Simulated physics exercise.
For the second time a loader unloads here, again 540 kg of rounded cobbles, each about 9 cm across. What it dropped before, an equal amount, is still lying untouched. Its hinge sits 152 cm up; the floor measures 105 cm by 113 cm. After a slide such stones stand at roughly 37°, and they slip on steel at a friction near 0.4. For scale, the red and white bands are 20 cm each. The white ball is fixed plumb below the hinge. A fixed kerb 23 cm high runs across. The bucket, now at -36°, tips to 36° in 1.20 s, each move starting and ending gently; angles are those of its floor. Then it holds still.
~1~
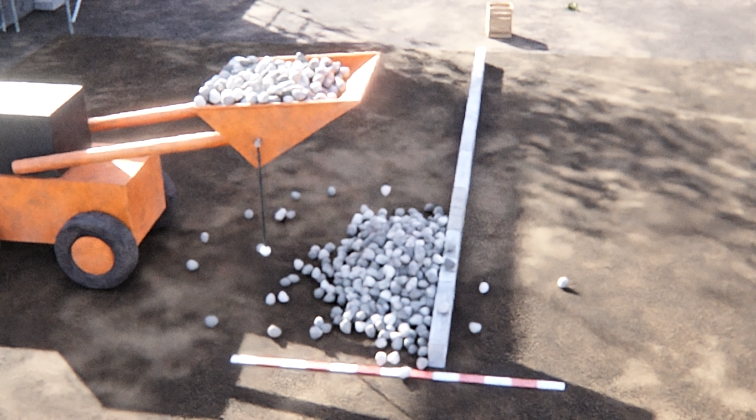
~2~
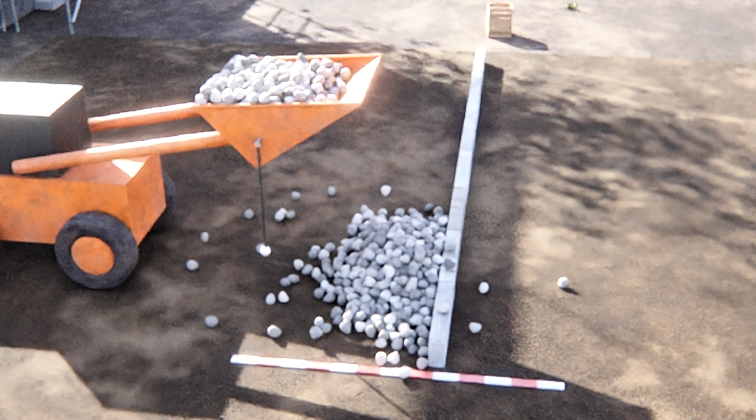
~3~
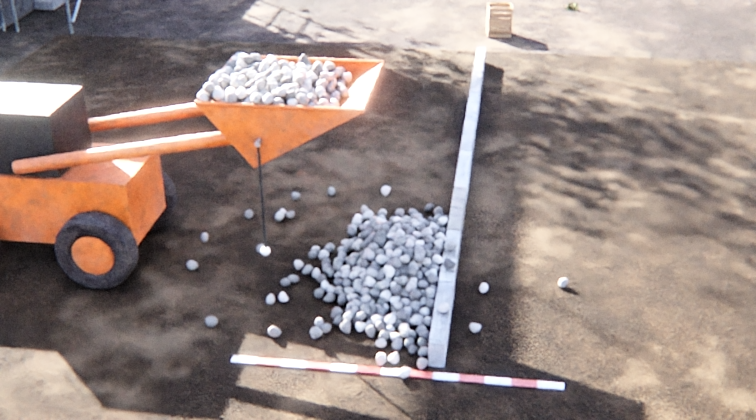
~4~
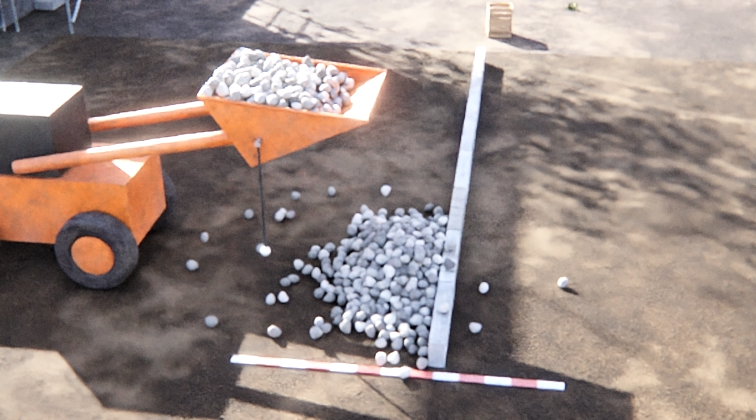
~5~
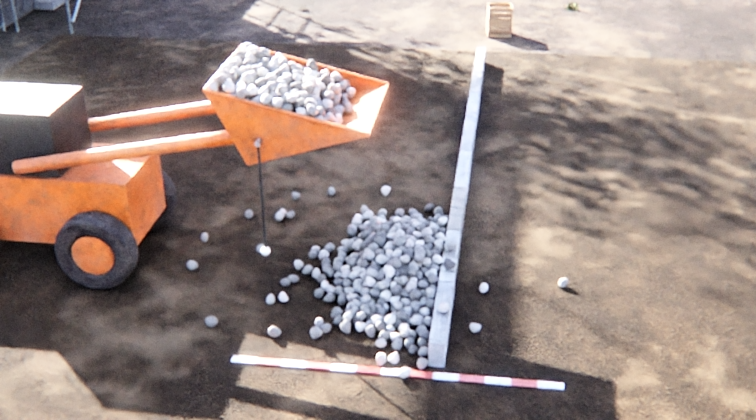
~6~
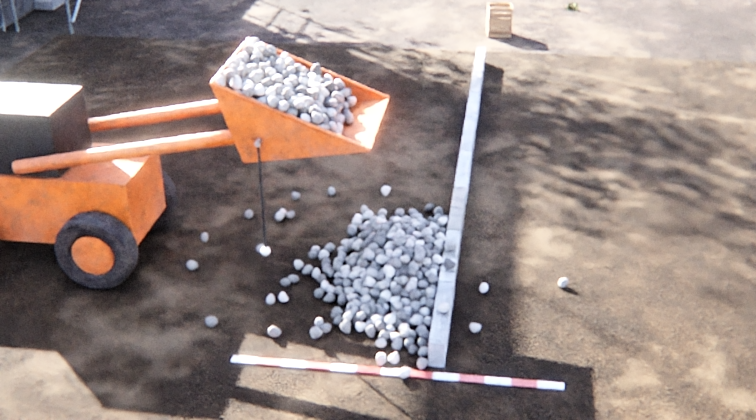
An orange loader's bucket, heaped with rounded grey stones, starts tilted back above the ground and slowly rotates forward, its rear edge rising and its front lip lowering. The stones stay inside the bucket, while the pile below against the pale kerb, the scattered stones and the loader's body remain still.
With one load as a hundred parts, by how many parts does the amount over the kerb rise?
Some 14 per cent is added.
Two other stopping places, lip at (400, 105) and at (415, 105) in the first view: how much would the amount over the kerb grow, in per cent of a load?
Near 50 per cent from the first place, 70 from the second.
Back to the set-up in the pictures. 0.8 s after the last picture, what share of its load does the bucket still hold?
Roughly 60 per cent is still inside.
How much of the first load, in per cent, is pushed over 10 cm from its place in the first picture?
Roughly 10 per cent of them.
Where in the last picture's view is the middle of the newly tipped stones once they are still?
Near (403, 253).
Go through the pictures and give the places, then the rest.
Lip at (359, 101), floor tilted -36°, highest stones at (292, 69). The earlier load is highest near (426, 264), 29 cm above ground level, 100 % on this side of the kerb, 1 % over the kerb, in the first frame.
The bucket is at -35°, its lip at (361, 104); the top of the load is at (285, 68), in the second frame.
The bucket is at -31°, its lip at (363, 111); the top of the load is at (259, 66), in the third frame.
The bucket is at -25°, its lip at (367, 122); the top of the load is at (251, 61), in the fourth frame.
The bucket is at -17°, its lip at (369, 135); the top of the load is at (246, 56), in the fifth frame.
Lip at (370, 150), floor tilted -9°, highest stones at (252, 51), in the sixth frame.
Then, 0.4 s after the last picture the floor is at 25°; in per cent of one load, 99 in the bucket, 101 on this side of the kerb, 1 over the kerb; the foremost stones are at (468, 278).
Then, 0.8 s after the last picture the floor is at 36°; in per cent of one load, 62 in the bucket, 138 on this side of the kerb, 1 over the kerb; the foremost stones are at (468, 278).
Then, 1.1 s after the last picture the floor is at 36°; in per cent of one load, 21 in the bucket, 178 on this side of the kerb, 2 over the kerb; the foremost stones are at (488, 264).
Then, 3.9 s after the last picture the floor is at 36°; in per cent of one load, 0 in the bucket, 186 on this side of the kerb, 14 over the kerb; the foremost stones are at (601, 270). Net gain over the kerb, 14.
